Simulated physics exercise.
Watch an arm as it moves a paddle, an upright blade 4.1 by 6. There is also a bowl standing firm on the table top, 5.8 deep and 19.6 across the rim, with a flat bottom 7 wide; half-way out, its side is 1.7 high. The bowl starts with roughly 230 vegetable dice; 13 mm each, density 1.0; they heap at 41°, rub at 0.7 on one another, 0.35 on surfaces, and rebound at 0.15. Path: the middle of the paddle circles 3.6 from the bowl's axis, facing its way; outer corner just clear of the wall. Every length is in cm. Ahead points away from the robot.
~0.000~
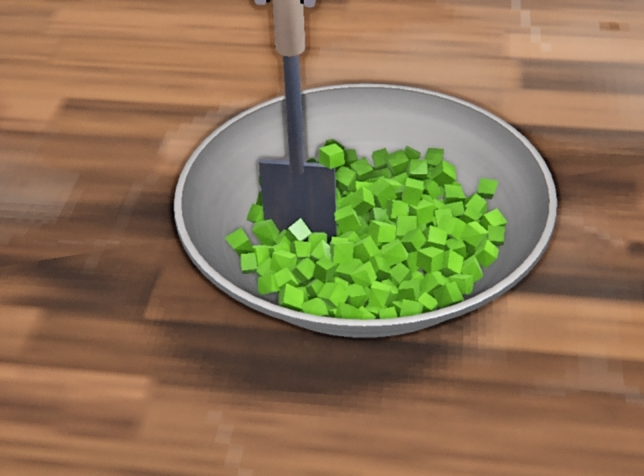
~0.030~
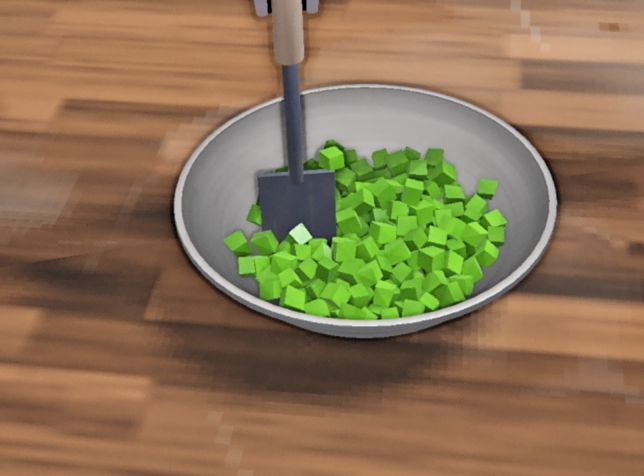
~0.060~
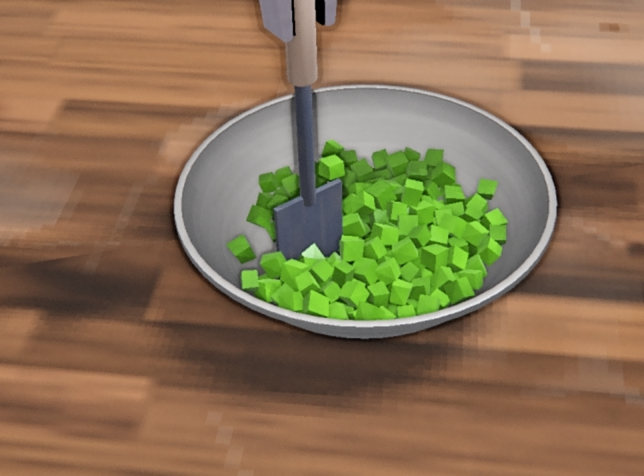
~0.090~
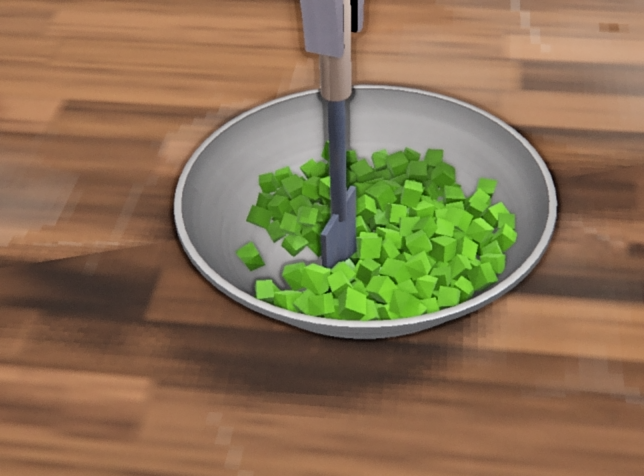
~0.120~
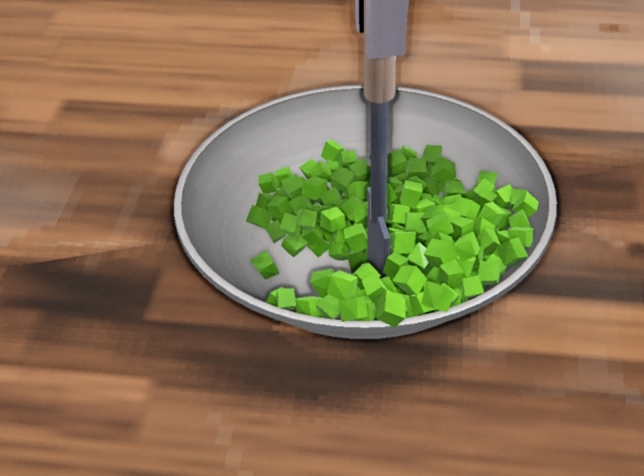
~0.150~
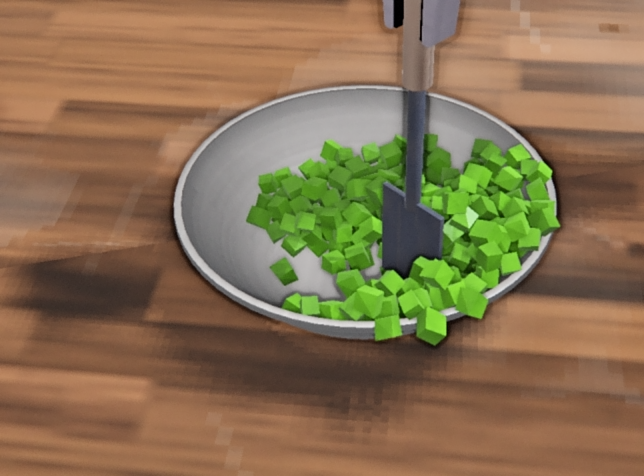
A robot arm's dark paddle sweeps left to right through green cubes in a grey bowl, turning and heaping them rightward.
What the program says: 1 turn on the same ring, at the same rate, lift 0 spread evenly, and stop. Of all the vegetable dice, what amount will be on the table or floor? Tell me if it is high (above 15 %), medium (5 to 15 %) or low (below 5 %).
It is high, above 15 %.
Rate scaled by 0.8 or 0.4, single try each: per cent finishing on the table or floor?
First try close to 25, second close to 5, in per cent.
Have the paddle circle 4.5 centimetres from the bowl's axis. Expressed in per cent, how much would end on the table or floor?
Around 50 in a hundred, in that case.
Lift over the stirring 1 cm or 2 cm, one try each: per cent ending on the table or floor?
About 30 and 30 per cent.
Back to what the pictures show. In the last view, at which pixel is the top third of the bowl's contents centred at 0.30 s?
Centre estimate: (299, 123).
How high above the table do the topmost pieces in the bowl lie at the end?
About 6.0 centimetres.
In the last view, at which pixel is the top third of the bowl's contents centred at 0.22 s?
Around pixel (458, 145).
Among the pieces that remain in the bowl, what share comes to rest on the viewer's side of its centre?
Around 55 per cent of what the bowl keeps.
After 0.22 s, 220° round, highest piece 10 above the table; 199 in the bowl, 2 on the table or floor, 30 in flight or on the tool.
After 0.30 s, 299° round, highest piece 9 above the table; 172 in the bowl, 20 on the table or floor, 39 in flight or on the tool.
After 0.53 s, 0° round, highest piece 6 above the table; 148 in the bowl, 83 on the table or floor.
After 1.23 s, 0° round, highest piece 6 above the table; 148 in the bowl, 83 on the table or floor.
In the end, 148 in the bowl, 83 on the table or floor. That is 36 % on the table or floor.
